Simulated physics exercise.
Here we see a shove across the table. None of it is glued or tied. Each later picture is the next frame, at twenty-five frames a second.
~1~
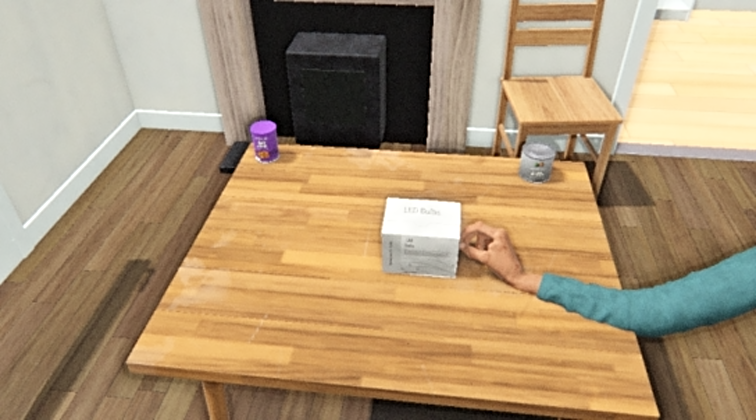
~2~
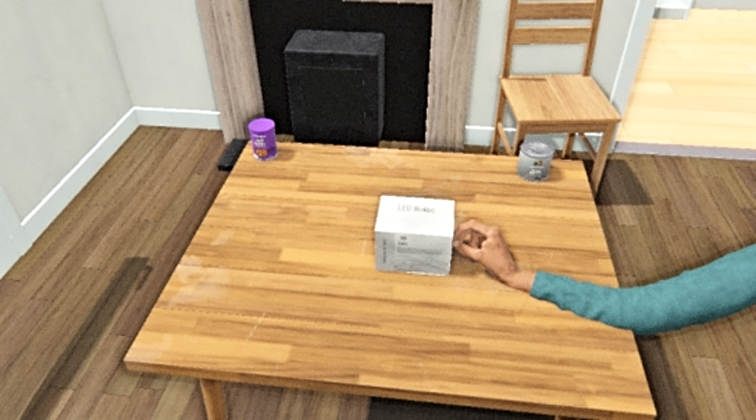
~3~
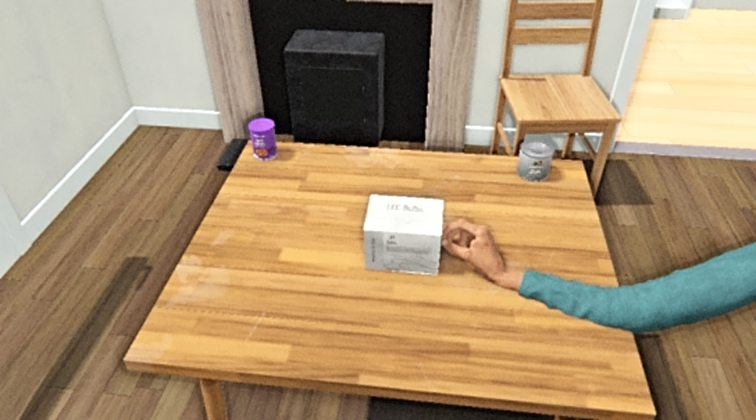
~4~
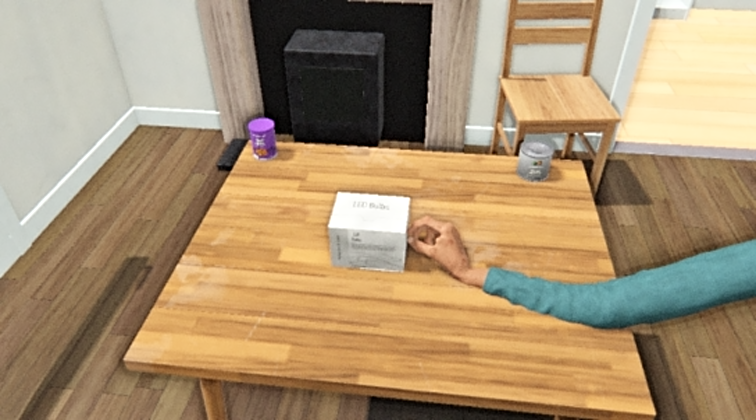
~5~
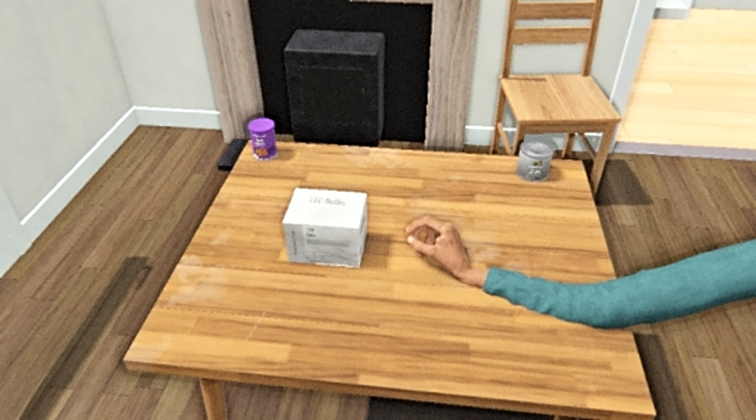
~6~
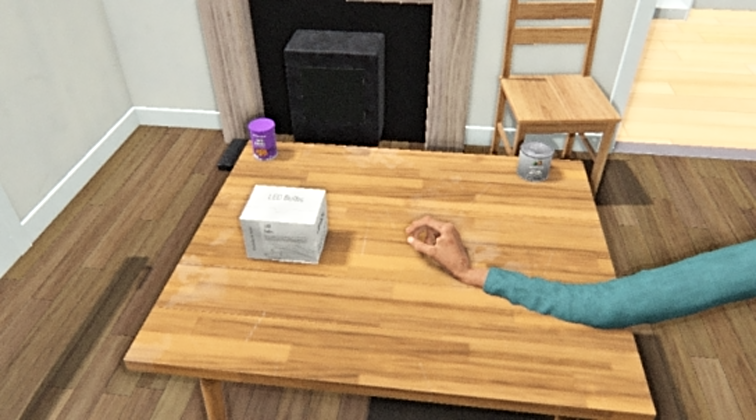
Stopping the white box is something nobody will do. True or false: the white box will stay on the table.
False.
Then, 0.10 s later than the last frame, white box moved well along near (193, 218).
Then, 0.30 s later than the last frame, white box now off the table.
Then, 0.50 s later than the last frame, things are still on the move.
When it is over, off the table, white box.
